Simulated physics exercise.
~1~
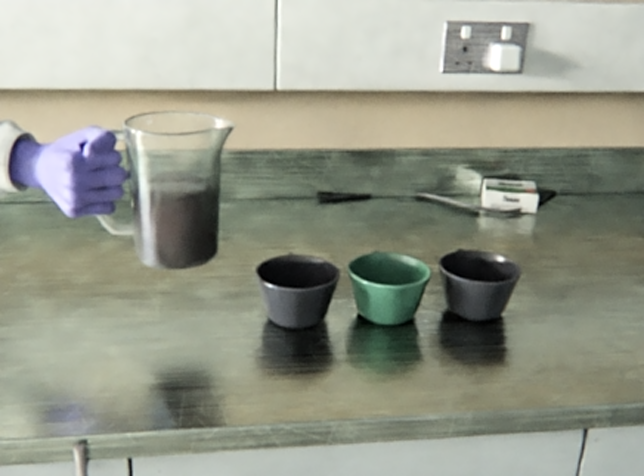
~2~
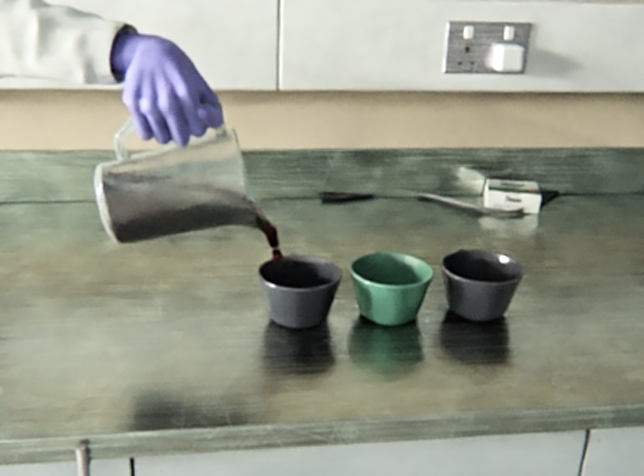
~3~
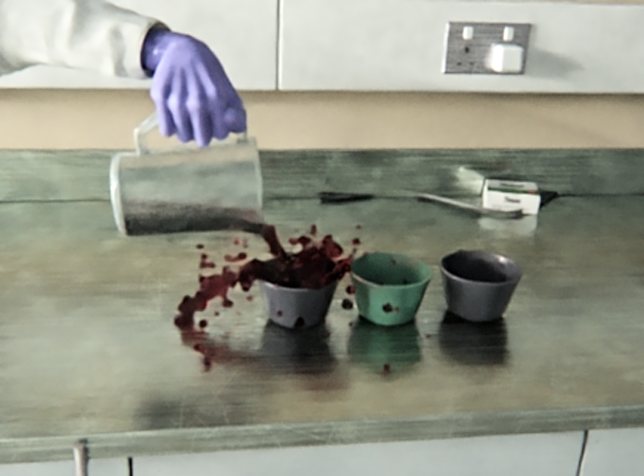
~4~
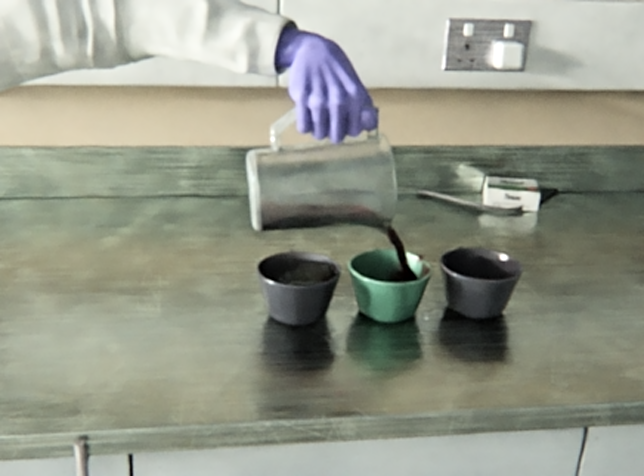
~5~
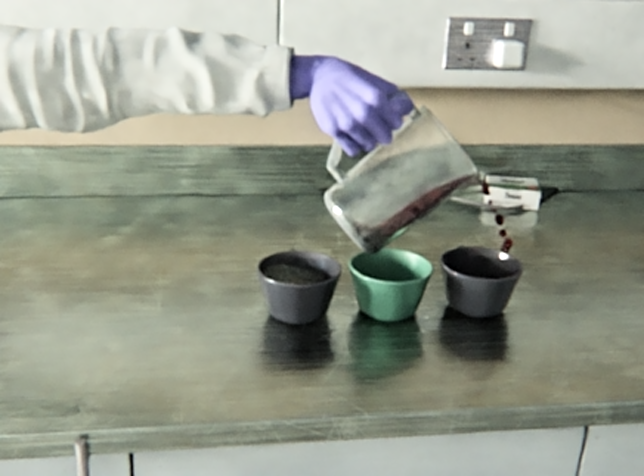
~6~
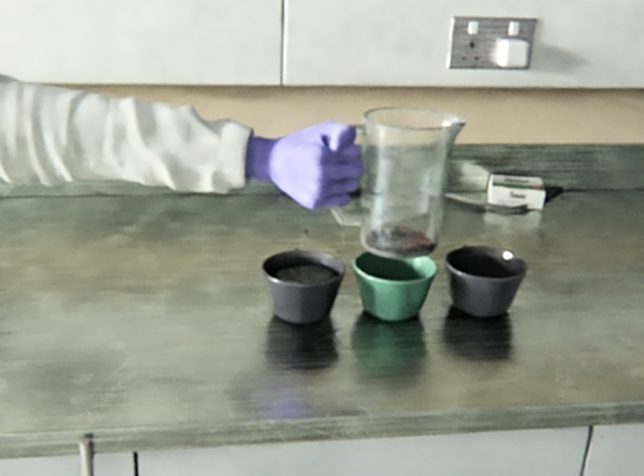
A gloved hand tips a pitcher, pouring dark liquid along three cups, splashing, then levels it.
